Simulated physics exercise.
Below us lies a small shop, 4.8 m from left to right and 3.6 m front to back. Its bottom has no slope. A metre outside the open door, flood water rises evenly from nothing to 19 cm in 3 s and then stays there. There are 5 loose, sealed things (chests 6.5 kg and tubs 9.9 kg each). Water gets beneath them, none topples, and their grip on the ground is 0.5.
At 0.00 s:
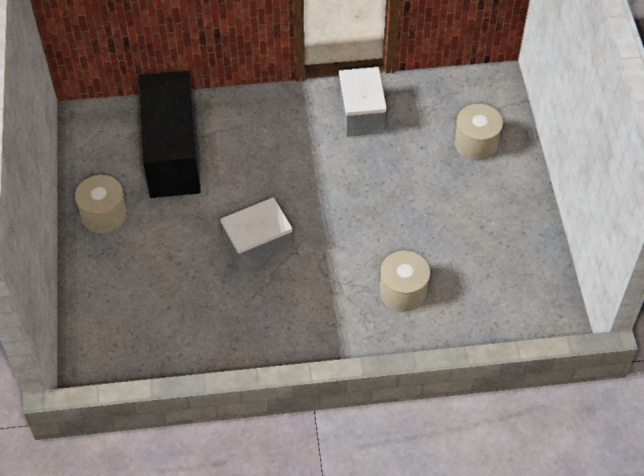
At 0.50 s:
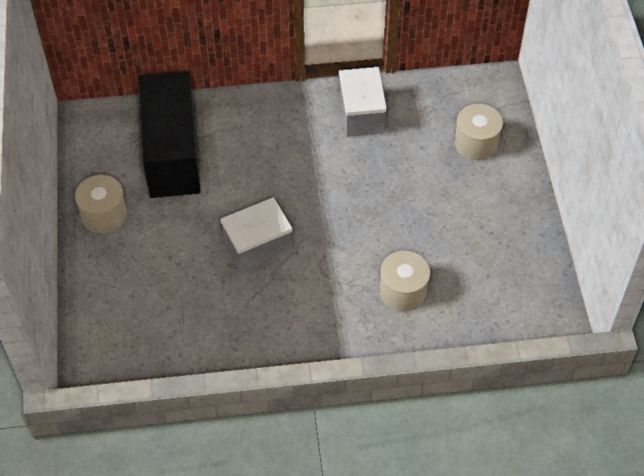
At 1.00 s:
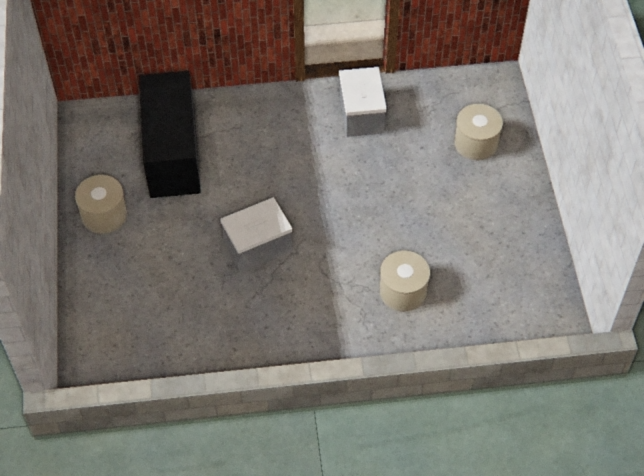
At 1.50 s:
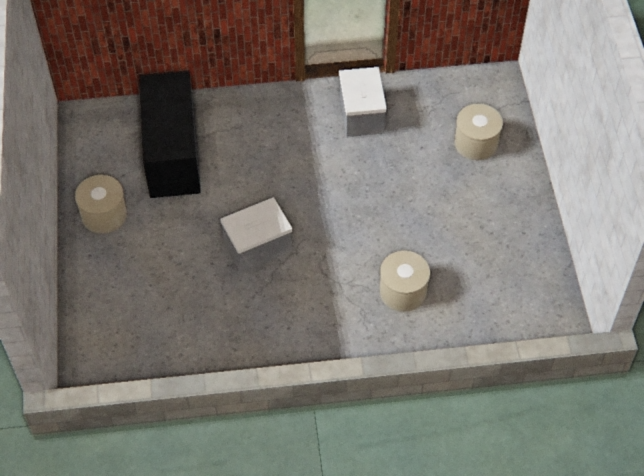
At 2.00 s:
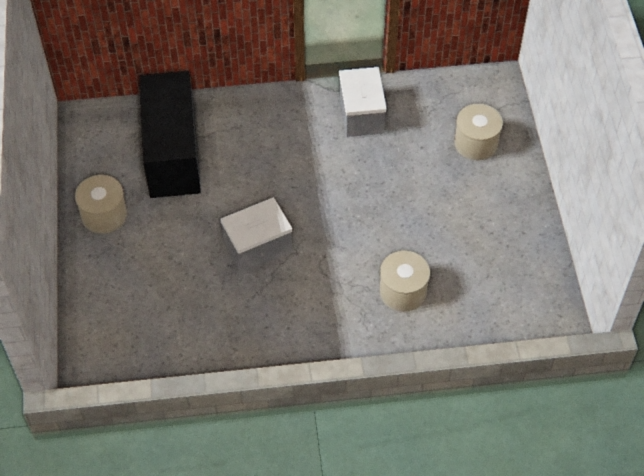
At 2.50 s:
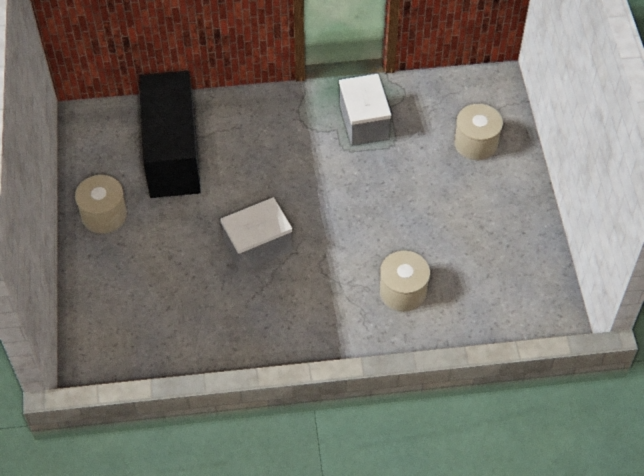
Small roofless shop seen from above, greenish water rising outside, then seeping through the doorway as the nearest white chest shifts slightly.
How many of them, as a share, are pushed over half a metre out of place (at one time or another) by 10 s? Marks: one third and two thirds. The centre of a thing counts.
That comes to between one and two thirds.
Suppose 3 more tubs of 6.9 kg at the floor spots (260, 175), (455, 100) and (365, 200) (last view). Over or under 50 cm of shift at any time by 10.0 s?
In turn: Past it, less, more.
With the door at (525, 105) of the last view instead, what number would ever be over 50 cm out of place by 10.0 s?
Then 3.
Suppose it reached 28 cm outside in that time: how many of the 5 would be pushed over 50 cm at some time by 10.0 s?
Then 4.
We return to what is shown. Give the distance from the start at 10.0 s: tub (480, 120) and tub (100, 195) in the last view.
In that order: 0 cm, 0 cm.
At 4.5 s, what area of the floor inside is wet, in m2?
About 8.5 m2.
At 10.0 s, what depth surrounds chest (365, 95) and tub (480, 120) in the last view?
Roughly 9 and 5 cm.
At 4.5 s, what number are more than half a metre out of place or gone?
By then 1.
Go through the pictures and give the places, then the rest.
A chest at (363, 90) rests on the ground; a chest at (256, 224) rests on the ground; 0.0 m2 under water; 0 of 5 have shifted, in the first frame.
A chest at (363, 90), on the bottom; a chest at (256, 224) rests on the ground; water covers 0.0 m2; 0 of 5 have shifted, in the second frame.
A chest at (363, 90) rests on the ground; a chest at (256, 224), on the bottom; water covers 0.0 m2; 0 of 5 have shifted, in the third frame.
A chest at (363, 90), on the bottom; a chest at (256, 224) rests on the ground; 0.0 m2 under water; 0 of 5 have shifted, in the fourth frame.
A chest at (363, 90), on the bottom; a chest at (256, 224), on the bottom; water covers 0.1 m2; 0 of 5 have shifted, in the fifth frame.
A chest at (365, 97), on the bottom, 10 cm from its start; a chest at (256, 224) rests on the ground; 0.5 m2 under water; 1 of 5 have shifted, in the sixth frame.
After 3.5 s 1 of 5 are over 50 cm from their spots; 0 afloat.
After 4.5 s 1 of 5 are over 50 cm from their spots; 0 afloat.
After 7.0 s 2 of 5 are over 50 cm from their spots; 2 afloat.
After 10.0 s 2 of 5 are over 50 cm from their spots, and 2 have been at some point; 3 afloat.
